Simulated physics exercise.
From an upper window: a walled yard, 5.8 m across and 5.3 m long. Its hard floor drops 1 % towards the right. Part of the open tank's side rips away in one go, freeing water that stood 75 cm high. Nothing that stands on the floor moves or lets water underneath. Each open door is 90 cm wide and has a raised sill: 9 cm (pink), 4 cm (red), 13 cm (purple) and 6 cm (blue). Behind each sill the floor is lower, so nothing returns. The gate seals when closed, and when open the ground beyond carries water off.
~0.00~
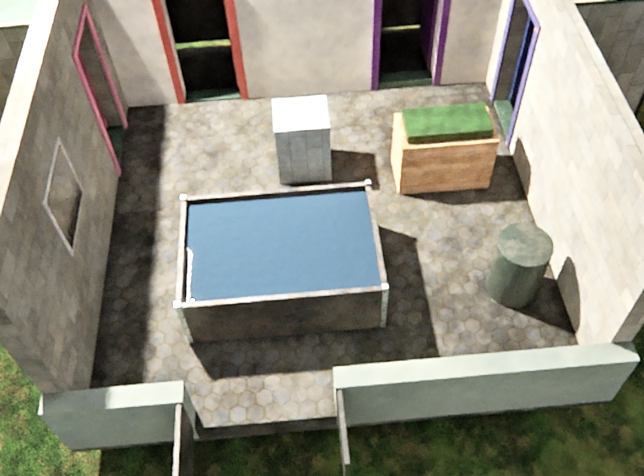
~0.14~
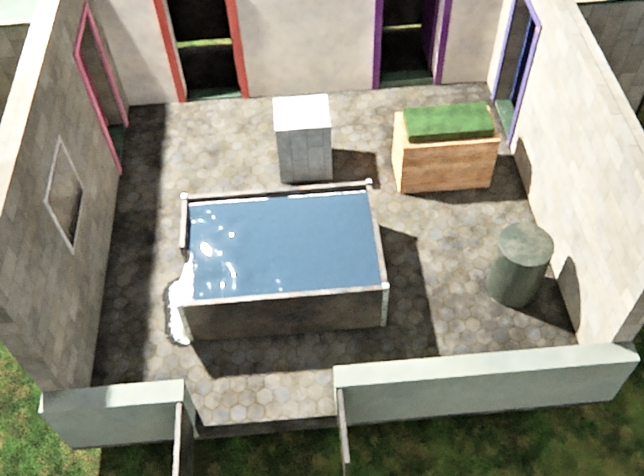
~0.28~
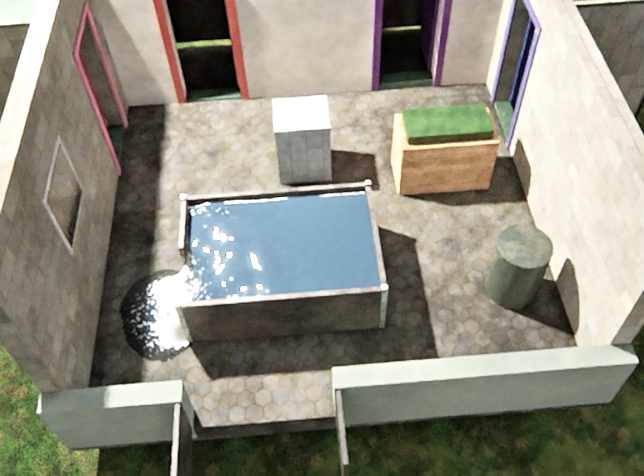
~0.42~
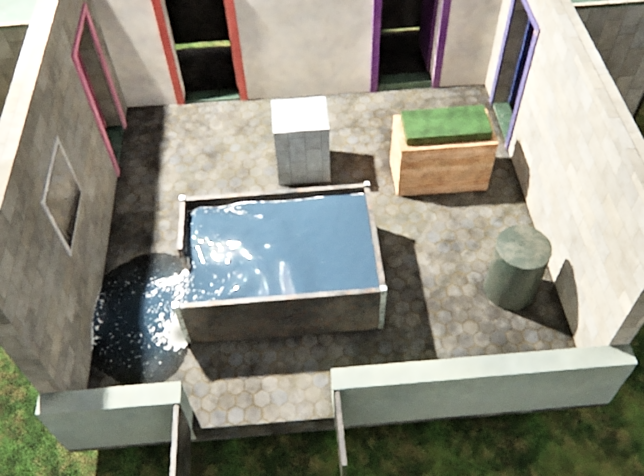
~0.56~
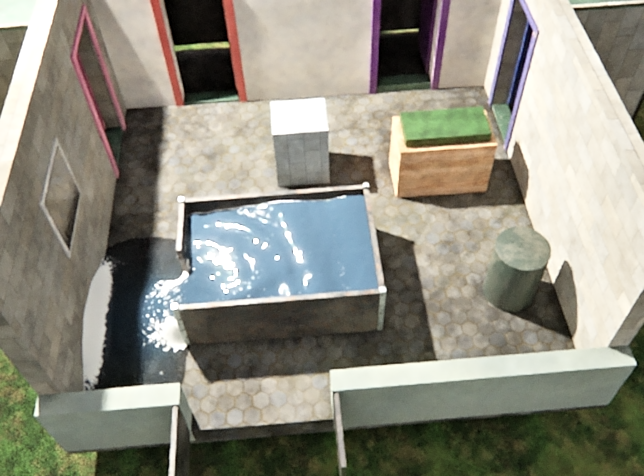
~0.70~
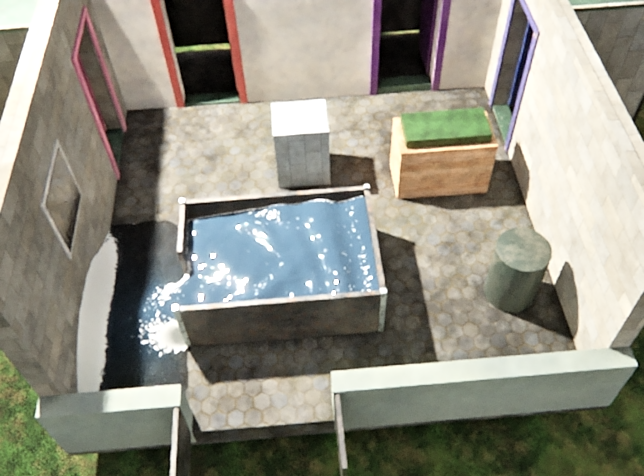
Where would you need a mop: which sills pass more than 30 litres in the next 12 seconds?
Door by door: At the pink door it keeps below the limit; at the red door it goes over the limit; at the purple door it stays under the limit; at the blue door it goes over the limit.
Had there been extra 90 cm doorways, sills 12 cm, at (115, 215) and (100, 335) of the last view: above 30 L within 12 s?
In that order: Below, over.
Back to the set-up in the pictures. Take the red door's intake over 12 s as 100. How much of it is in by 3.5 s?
About 30 per cent.
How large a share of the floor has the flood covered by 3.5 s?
Some 60 per cent of it.
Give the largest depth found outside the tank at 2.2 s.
Up to some 46 cm.
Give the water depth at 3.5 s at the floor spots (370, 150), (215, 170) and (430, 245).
Roughly 0, 3 and 0 cm, in turn.
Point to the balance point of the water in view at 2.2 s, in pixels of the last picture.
Near (227, 289).
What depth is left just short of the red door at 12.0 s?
About 6.5 cm.
After 1.4 s water covers 20 % of the floor and is deepest (57 cm) near (88, 391); pink door 3 cm at the sill, 0 L in, red door not reached, purple door not reached, blue door not reached.
After 2.2 s water covers 40 % of the floor and is deepest (46 cm) near (84, 420); pink door 5 cm at the sill, 0 L in, red door 2 cm at the sill, 0 L in, purple door not reached, blue door not reached.
After 3.5 s water covers 60 % of the floor and is deepest (30 cm) near (576, 366); pink door 4 cm at the sill, 0 L in, red door 13 cm at the sill, 53 L in, purple door not reached, blue door not reached.
After 7.0 s water covers 95 % of the floor and is deepest (21 cm) near (563, 326); pink door 5 cm at the sill, 1 L in, red door 9 cm at the sill, 145 L in, purple door 4 cm at the sill, 0 L in, blue door 14 cm at the sill, 36 L in.
After 12.0 s water covers 100 % of the floor and is deepest (13 cm) near (539, 256); pink door 3 cm at the sill, 1 L in, red door 6 cm at the sill, 184 L in, purple door 9 cm at the sill, 0 L in, blue door 12 cm at the sill, 130 L in.
